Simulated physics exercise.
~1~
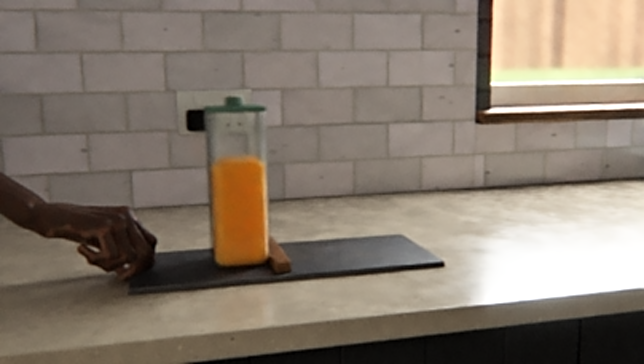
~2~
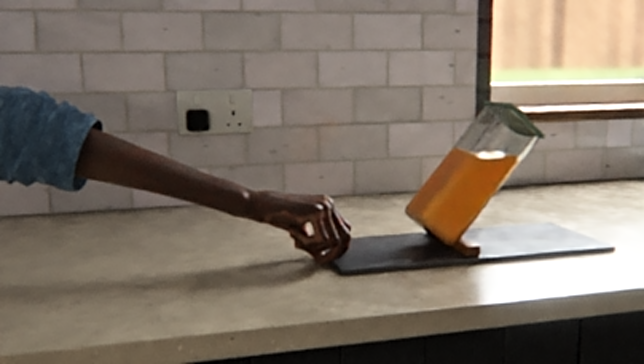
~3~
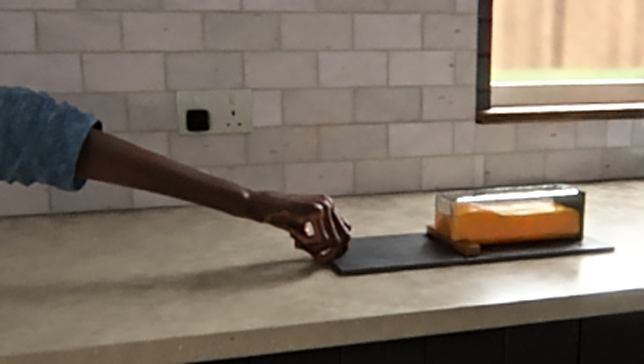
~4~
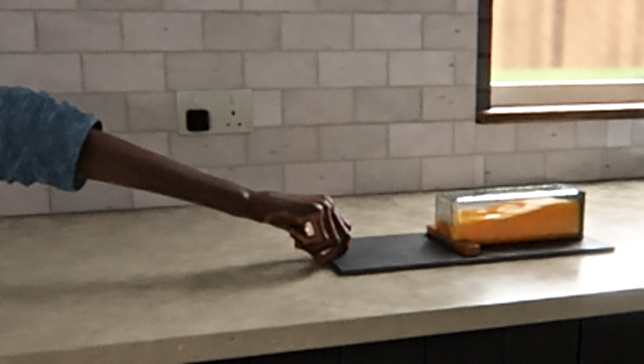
A capped flask of orange juice tips over rightward as a hand slides its board right, ending on its side.
